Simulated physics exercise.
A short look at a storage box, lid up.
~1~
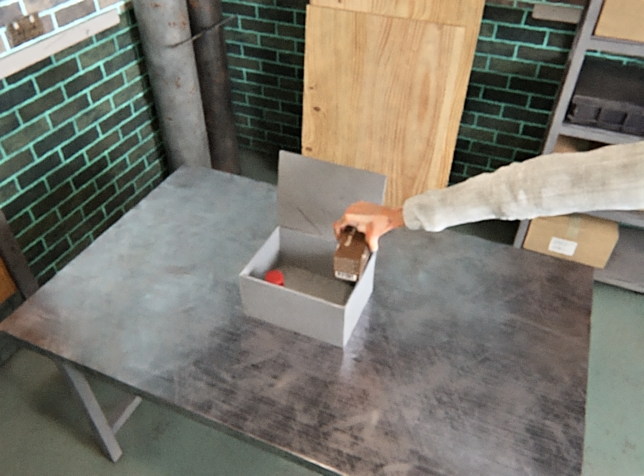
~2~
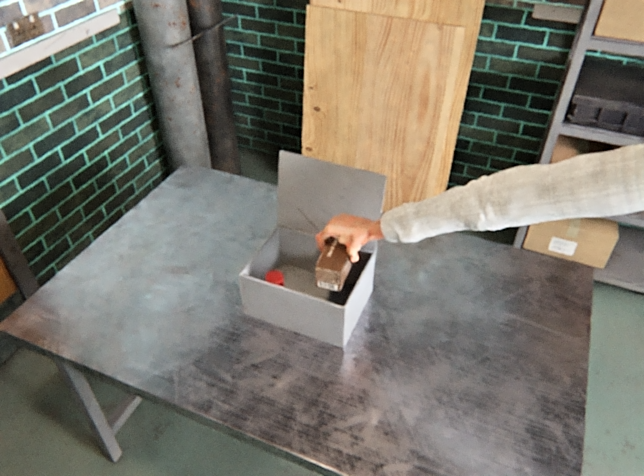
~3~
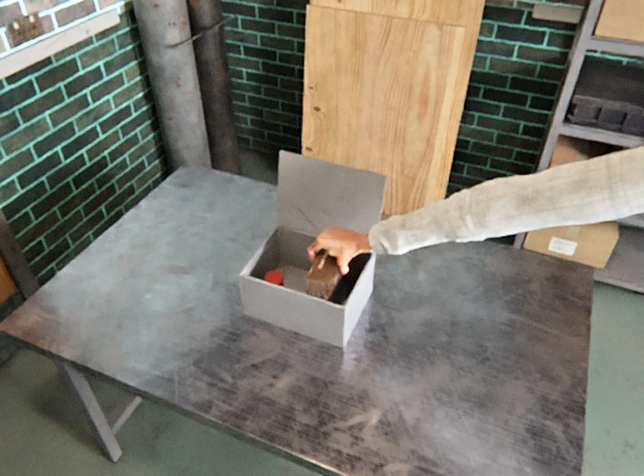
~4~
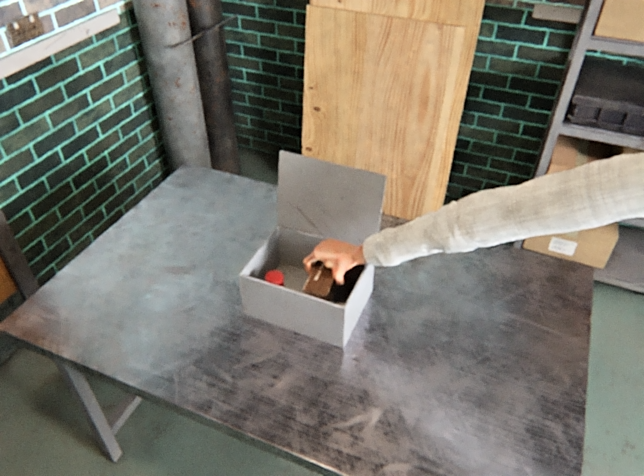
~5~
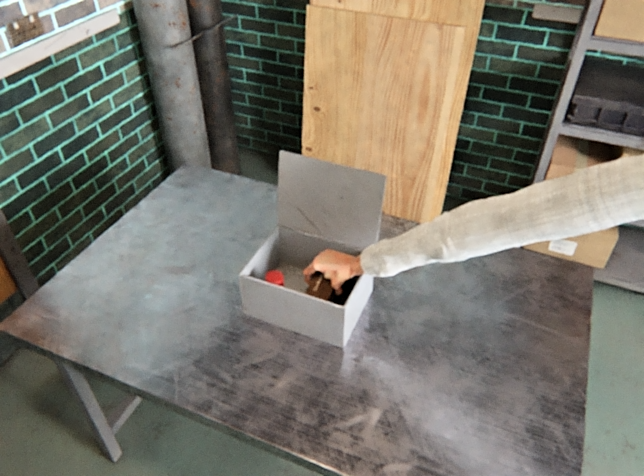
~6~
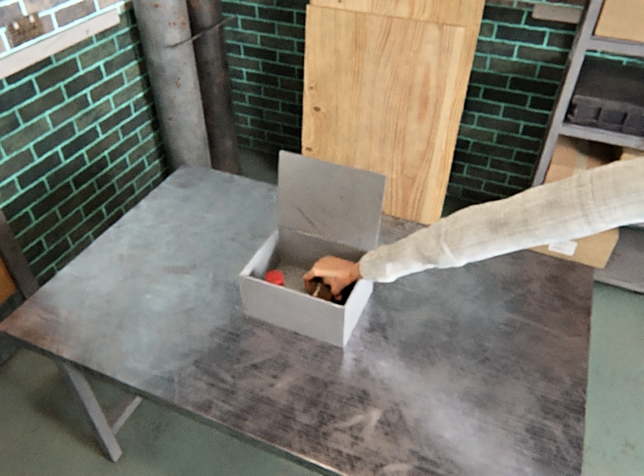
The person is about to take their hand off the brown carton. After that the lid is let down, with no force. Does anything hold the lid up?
The lid sits on the rim.
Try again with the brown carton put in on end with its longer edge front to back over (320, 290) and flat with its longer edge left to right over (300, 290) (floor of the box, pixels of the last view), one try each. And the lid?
In the first case it is held up; in the second case it closes.
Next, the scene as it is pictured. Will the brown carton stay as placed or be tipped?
The brown carton stays as placed.
Then, 1.20 s after the last picture, lid starting down.
Then, 1.60 s after the last picture, lid 57° above the rim.
Then, 1.80 s after the last picture, lid 35° above the rim.
Then, 2.00 s after the last picture, lid 8° above the rim.
At rest, lid shut; both in place. Seen from the same camera at the end, brown carton near (324, 295).
